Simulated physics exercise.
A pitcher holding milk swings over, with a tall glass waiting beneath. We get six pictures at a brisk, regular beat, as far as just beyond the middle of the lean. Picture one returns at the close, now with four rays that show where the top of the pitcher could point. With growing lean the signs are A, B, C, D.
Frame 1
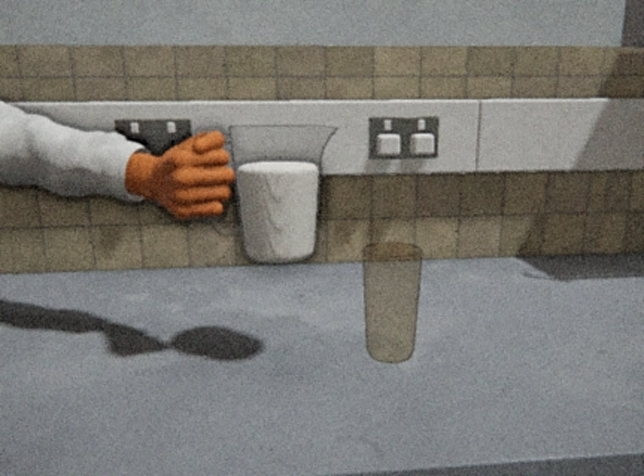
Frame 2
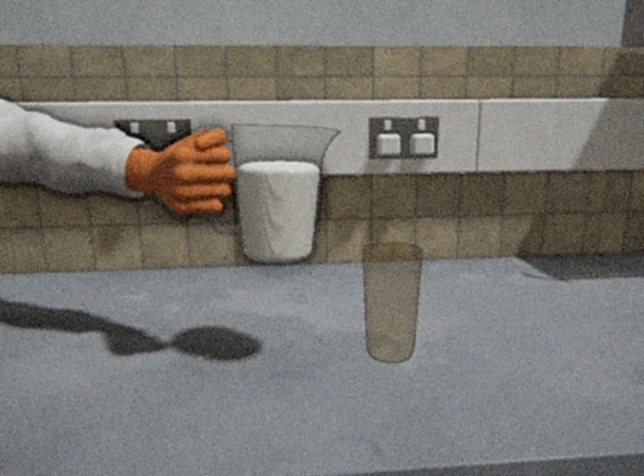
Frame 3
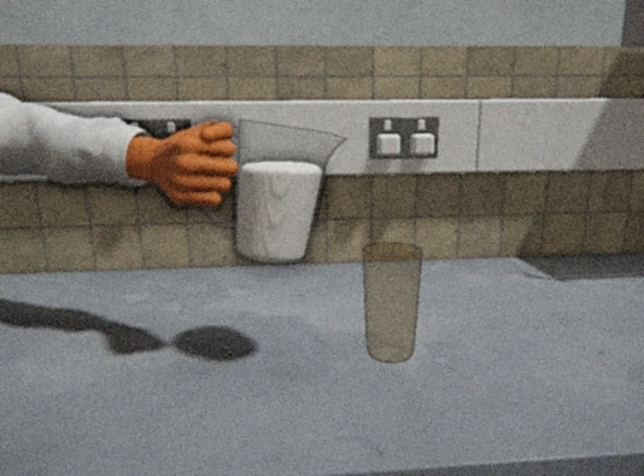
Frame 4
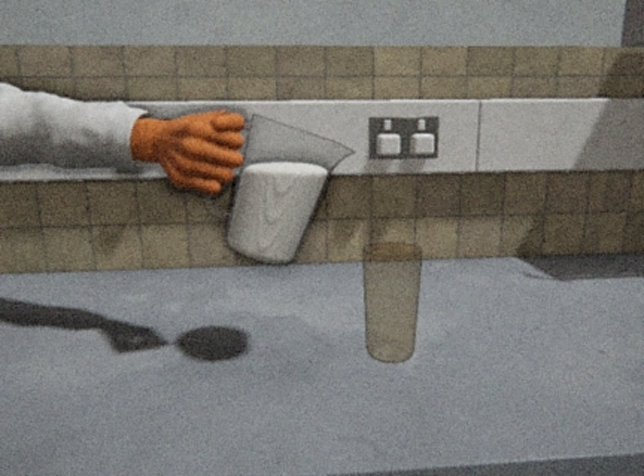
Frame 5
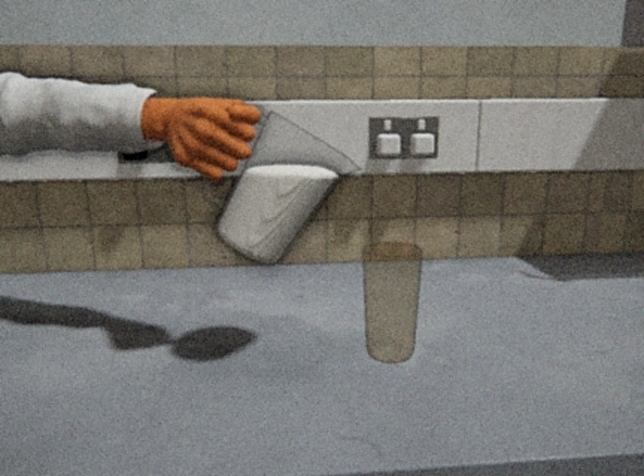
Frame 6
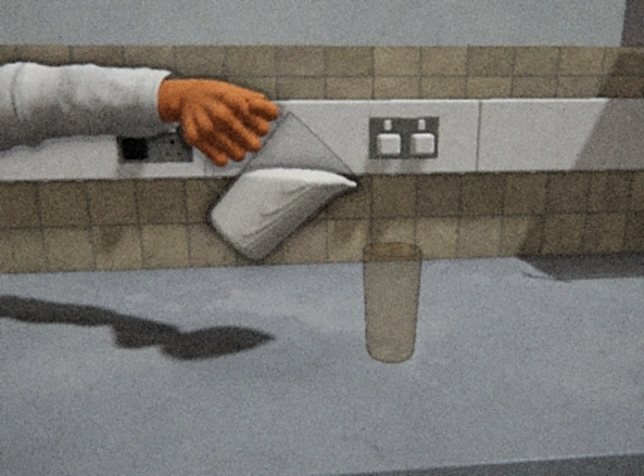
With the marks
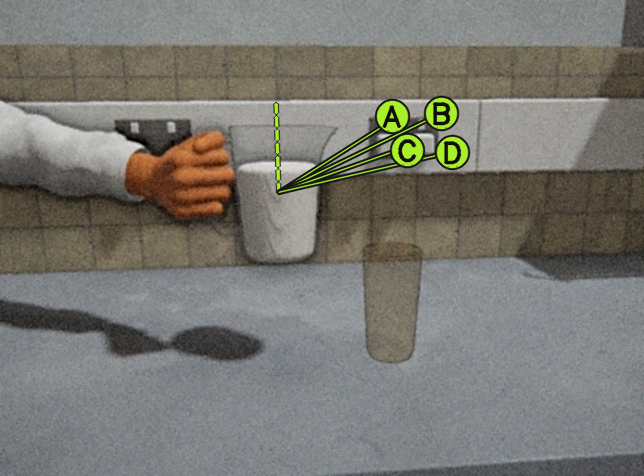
A pitcher of milk, held up by an orange-gloved hand, started out upright and tilted steadily to the right, its lip dipping lower above a tall glass on the counter while the milk stayed inside.
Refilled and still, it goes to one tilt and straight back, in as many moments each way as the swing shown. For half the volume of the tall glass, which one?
Choose B.
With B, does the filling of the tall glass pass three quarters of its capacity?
No, less.
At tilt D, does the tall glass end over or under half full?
Over.
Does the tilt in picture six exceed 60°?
No, it does not.
On the marked copy, A at (379, 128); B at (426, 120); C at (390, 152); D at (436, 155).
For tilt A, the tall glass ends with about 33 % of what it can hold.
For tilt B, the tall glass ends with about 50 % of what it can hold.
For tilt C, the tall glass ends with about 70 % of what it can hold.
For tilt D, the tall glass ends with about 91 % of what it can hold.
